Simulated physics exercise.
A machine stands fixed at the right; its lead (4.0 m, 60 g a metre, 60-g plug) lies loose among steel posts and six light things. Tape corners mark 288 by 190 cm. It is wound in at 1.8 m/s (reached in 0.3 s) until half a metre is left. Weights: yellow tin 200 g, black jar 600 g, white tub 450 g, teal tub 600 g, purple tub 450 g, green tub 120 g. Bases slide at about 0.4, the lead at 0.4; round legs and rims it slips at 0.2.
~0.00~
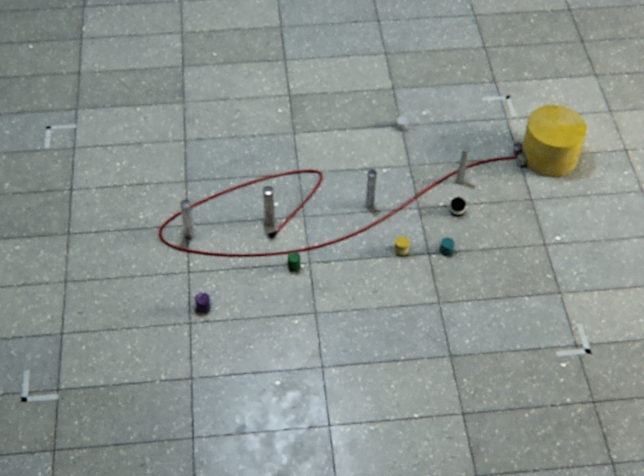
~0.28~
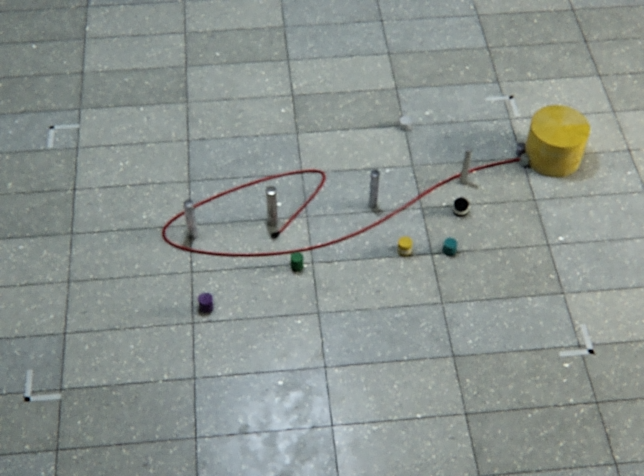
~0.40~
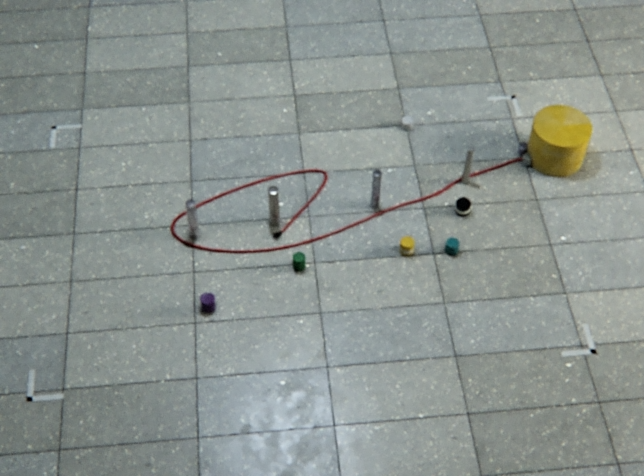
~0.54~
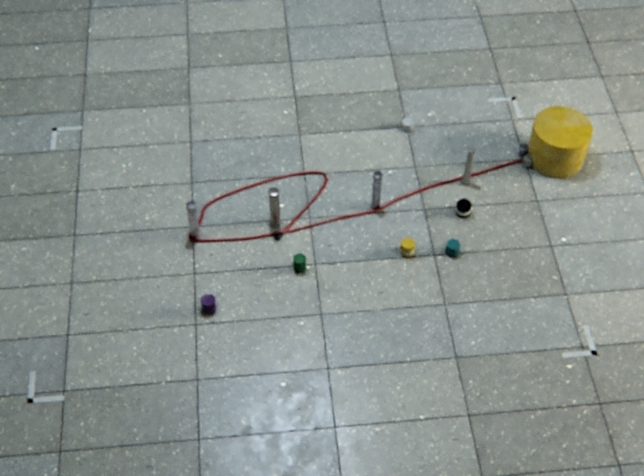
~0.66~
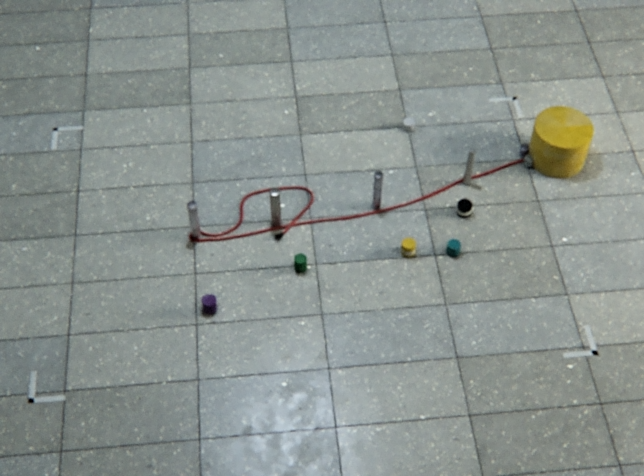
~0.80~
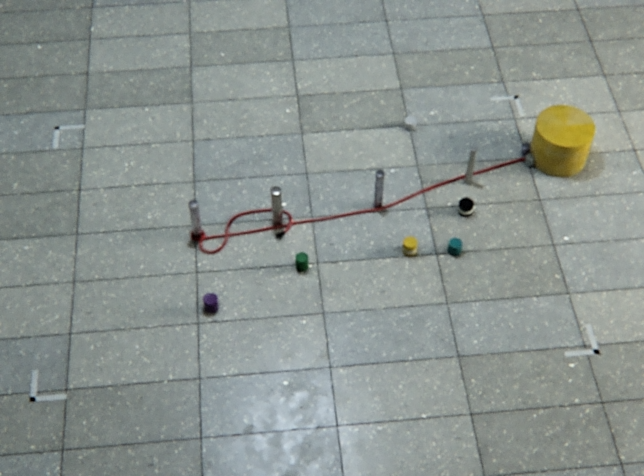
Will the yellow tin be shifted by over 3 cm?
The yellow tin gets shifted.
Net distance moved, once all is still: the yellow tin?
About: Yellow tin 70 cm.
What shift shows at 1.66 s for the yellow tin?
Yellow tin 2 cm.
After 1.2 s, plug at (196, 207); nothing else has moved.
After 1.7 s, plug at (427, 271); yellow tin 3 cm off its start, green tub on its side, 38 cm off its start.
After 2.1 s, plug at (410, 197); yellow tin 57 cm off its start at (498, 206), green tub on its side, 86 cm off its start at (452, 315), teal tub 6 cm off its start at (462, 235).
After 2.5 s, plug at (506, 169); yellow tin 66 cm off its start, green tub on its side, 101 cm off its start, teal tub 6 cm off its start.
After 3.3 s, plug at (520, 158); yellow tin 66 cm off its start at (510, 199), green tub on its side, 117 cm off its start at (483, 382), teal tub 6 cm off its start at (462, 235).
